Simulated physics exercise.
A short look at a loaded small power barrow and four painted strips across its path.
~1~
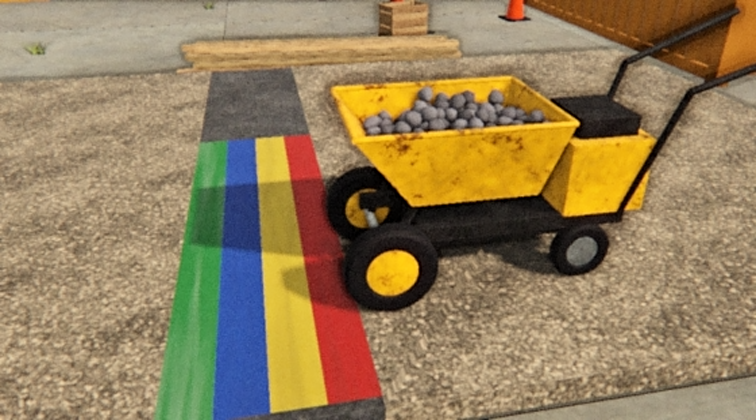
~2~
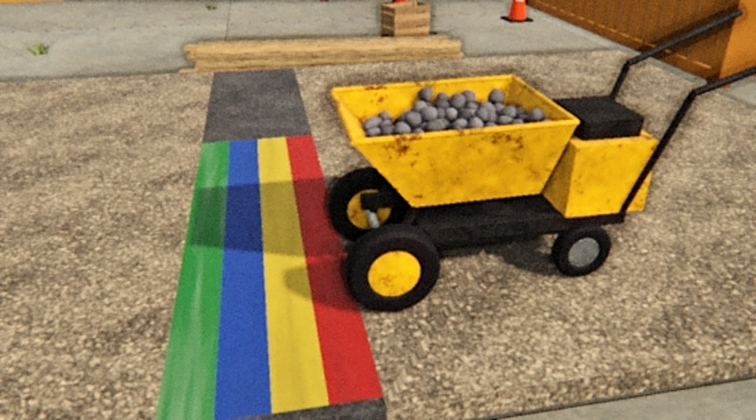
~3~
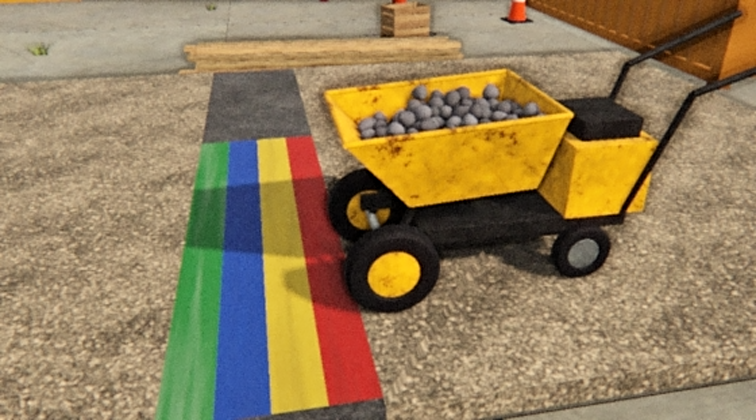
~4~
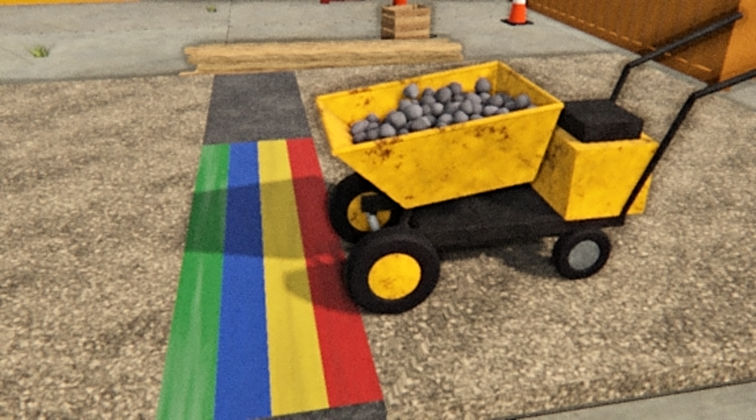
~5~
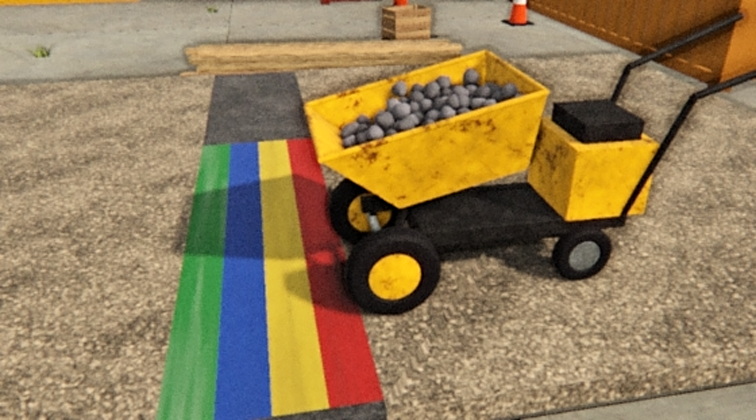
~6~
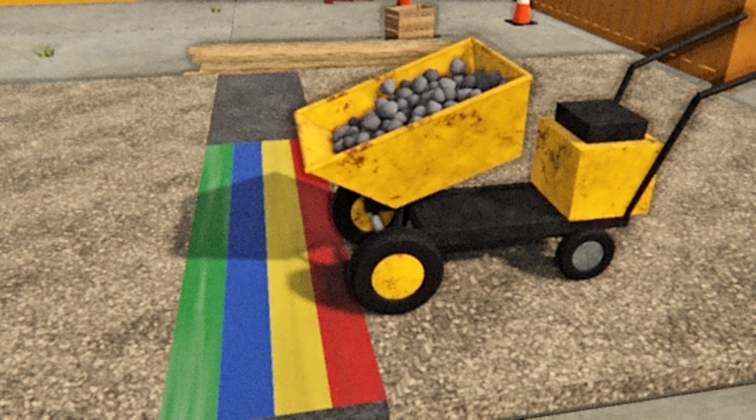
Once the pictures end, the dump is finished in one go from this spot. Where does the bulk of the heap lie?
The green one gets the largest share.
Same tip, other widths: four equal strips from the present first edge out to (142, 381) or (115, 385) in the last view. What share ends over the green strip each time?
Near 30 % and 30 %.
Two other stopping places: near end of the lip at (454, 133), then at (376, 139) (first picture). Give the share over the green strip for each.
First some 10, then 30 per cent.
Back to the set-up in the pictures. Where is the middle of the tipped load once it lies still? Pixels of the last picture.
Close to (193, 291).
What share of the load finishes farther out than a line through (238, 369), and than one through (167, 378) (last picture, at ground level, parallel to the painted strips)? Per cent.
In turn 80 and 40 in a hundred.
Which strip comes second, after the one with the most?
Second comes that blue strip.
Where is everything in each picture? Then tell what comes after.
In the first picture, lip of the skip at (355, 141), level; top of the load at (465, 118), round cobbles; red strip at (343, 346); yellow strip at (293, 353); blue strip at (242, 360); green strip at (189, 367).
In the second picture, lip of the skip at (354, 143), level; top of the load at (465, 118).
In the third picture, lip of the skip at (346, 146), tipped barely; top of the load at (466, 114).
In the fourth picture, lip of the skip at (335, 152), tipped a little; top of the load at (475, 110).
In the fifth picture, lip of the skip at (321, 160), tipped a little; top of the load at (471, 105).
In the sixth picture, lip of the skip at (309, 170), tipped clearly; top of the load at (469, 98); red strip at (348, 349); yellow strip at (298, 356); blue strip at (246, 362); green strip at (194, 369).
Soon, skip tipped steeply; all in the skip.
A while on, skip tipped right over; about two thirds in the skip; a small part over the blue strip; about a quarter over the green strip; a stray few falling; a small part off the paint.
Towards the end, skip tipped right over; a small part in the skip; a stray few over the yellow strip; about a quarter over the blue strip; about a third over the green strip; about a third off the paint.
Finally, skip tipped right over; a small part in the skip; none over the red strip; a stray few over the yellow strip; about a quarter over the blue strip; about a third over the green strip; about a third off the paint.
